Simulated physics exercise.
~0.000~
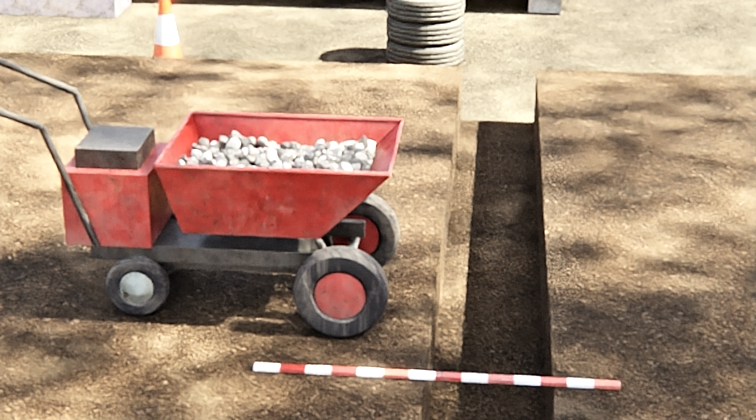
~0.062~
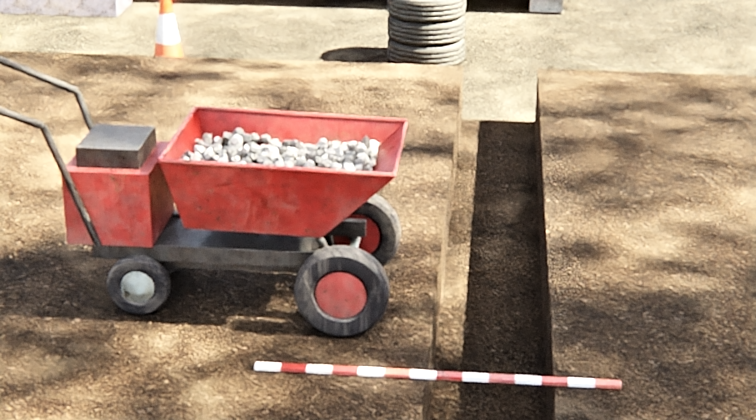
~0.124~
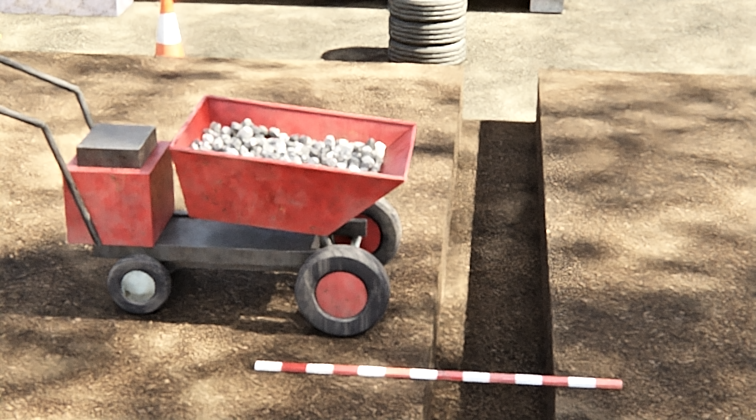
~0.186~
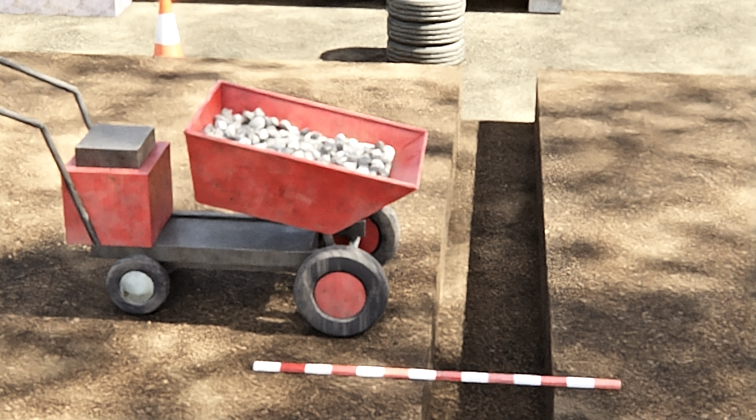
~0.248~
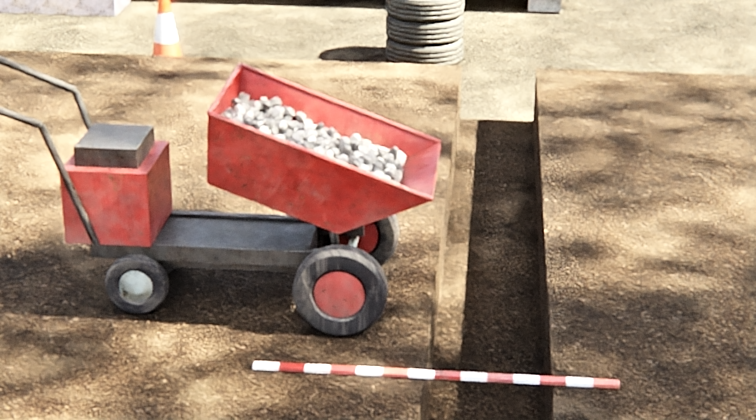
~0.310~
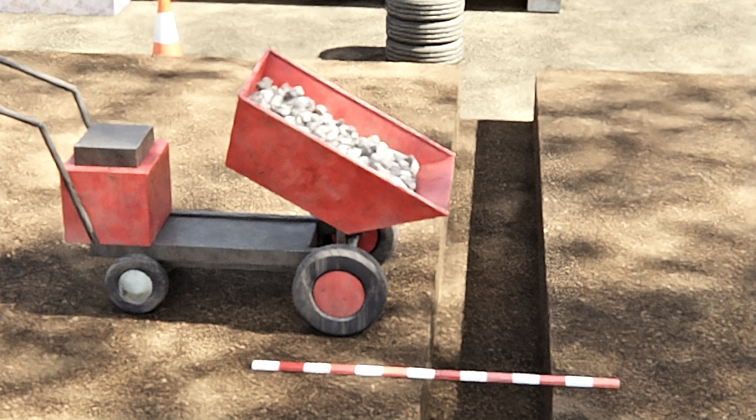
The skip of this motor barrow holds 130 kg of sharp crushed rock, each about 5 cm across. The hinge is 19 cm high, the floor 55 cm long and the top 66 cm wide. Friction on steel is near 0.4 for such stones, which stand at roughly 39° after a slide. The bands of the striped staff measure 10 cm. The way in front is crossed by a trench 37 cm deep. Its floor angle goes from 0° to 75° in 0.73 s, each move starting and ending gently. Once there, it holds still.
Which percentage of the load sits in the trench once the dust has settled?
Near 78 per cent.
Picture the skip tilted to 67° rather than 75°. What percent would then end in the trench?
Roughly 80 per cent would end in the trench.
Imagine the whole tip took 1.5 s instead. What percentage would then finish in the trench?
It would be near 95 percent.
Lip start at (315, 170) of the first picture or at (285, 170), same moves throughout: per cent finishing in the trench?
Close to 100 percent in the first case, 70 percent in the second.
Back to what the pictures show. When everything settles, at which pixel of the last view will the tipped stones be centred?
Their middle lands near (520, 366).
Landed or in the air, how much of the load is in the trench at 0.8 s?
I'd say near 30 per cent at that time.
After 0.6 s the floor is at 64°; 100 % in the skip; the foremost stones are at (467, 251).
After 0.8 s the floor is at 75°; 71 % in the skip, 28 % in the trench, 1 % past the trench; the foremost stones are at (553, 304).
After 1.2 s the floor is at 75°; 11 % in the skip, 67 % in the trench, 23 % past the trench; the foremost stones are at (741, 316).
After 3.1 s the floor is at 75°; 0 % in the skip, 78 % in the trench, 22 % past the trench; the foremost stones are past the picture's edge.
